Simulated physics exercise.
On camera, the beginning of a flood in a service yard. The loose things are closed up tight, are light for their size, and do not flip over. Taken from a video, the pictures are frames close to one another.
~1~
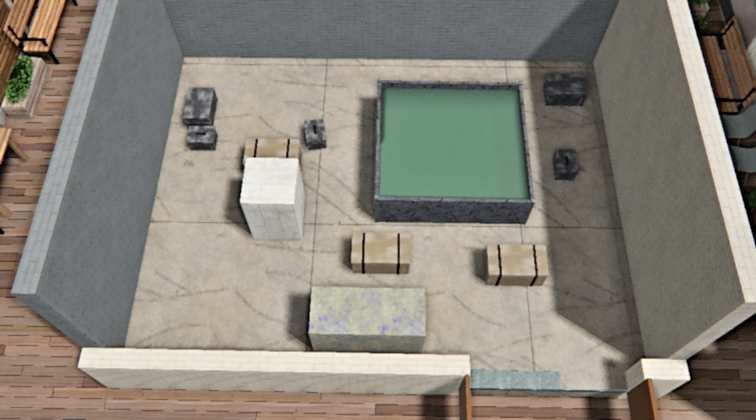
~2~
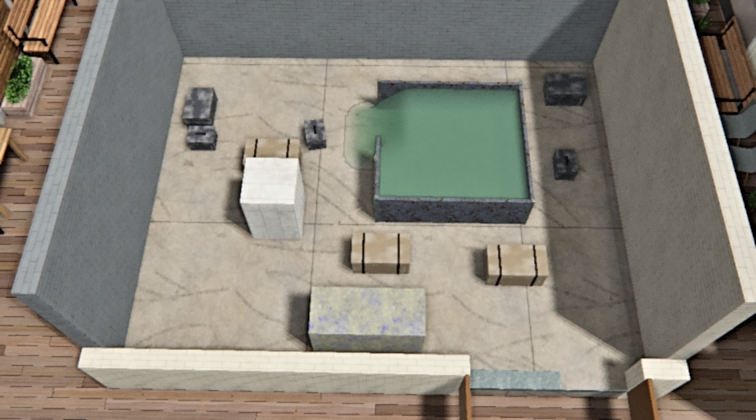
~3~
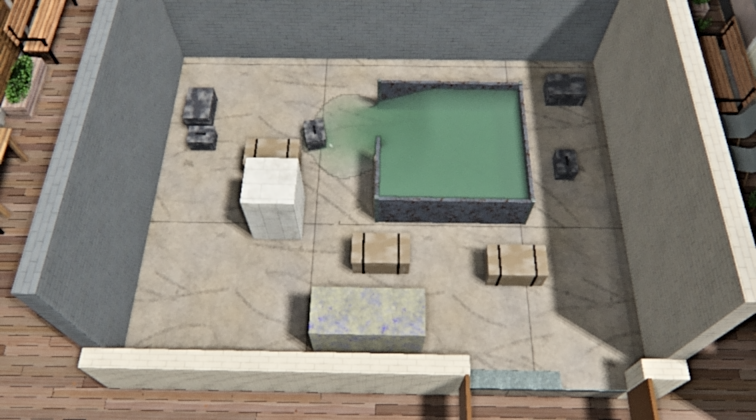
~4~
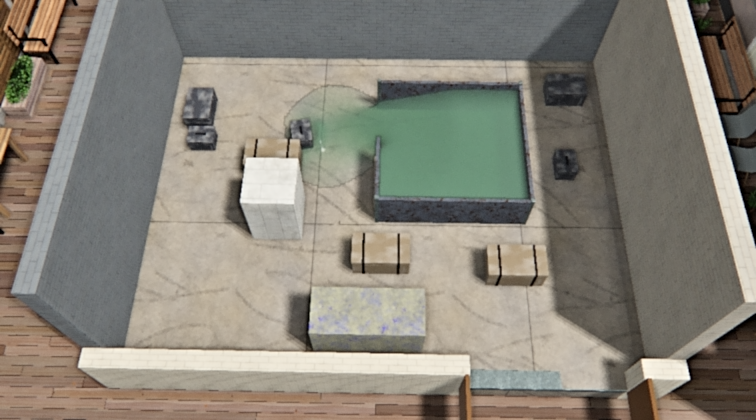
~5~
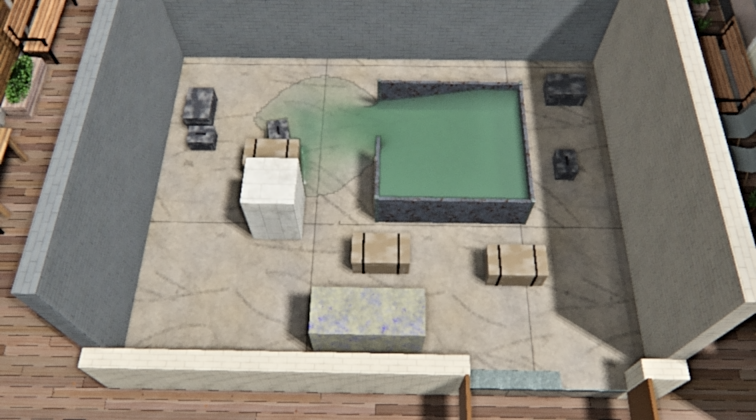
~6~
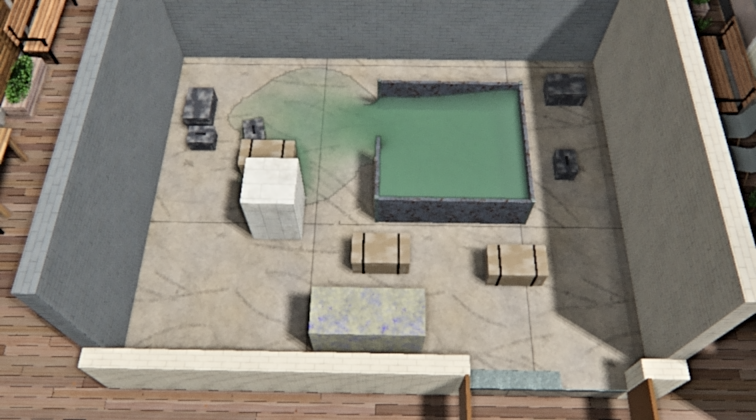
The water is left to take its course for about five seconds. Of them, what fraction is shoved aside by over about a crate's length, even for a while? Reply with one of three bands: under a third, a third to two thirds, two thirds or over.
A third to two thirds.
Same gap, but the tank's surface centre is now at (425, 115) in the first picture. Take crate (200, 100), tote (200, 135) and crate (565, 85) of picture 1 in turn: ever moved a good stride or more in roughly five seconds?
Object by object, in turn: Travelled a good distance, travelled a good distance, lingered near its place.
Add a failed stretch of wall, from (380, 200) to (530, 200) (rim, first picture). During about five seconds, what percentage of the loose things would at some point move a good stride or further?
My estimate is some 20 per cent of them.
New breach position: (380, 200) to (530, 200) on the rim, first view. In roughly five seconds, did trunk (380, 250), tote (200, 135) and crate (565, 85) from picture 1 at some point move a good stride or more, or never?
First over the mark, then below the mark, then below the mark.
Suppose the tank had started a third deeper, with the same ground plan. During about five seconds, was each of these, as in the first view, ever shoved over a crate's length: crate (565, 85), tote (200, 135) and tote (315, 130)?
Note, in sequence: Within that / past that mark / past that mark.
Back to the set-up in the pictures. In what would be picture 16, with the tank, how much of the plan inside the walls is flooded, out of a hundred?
I'd say around 40 in a hundred.
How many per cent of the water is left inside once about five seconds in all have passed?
Close to 100 per cent.
A moment on, 1 of 8 are well off their spots; 0 afloat.
Next, 2 of 8 are well off their spots; 3 afloat.
Later, 3 of 8 are well off their spots; 3 afloat.
In the end, 4 of 8 are well off their spots, and 4 have been at some point; 3 afloat.
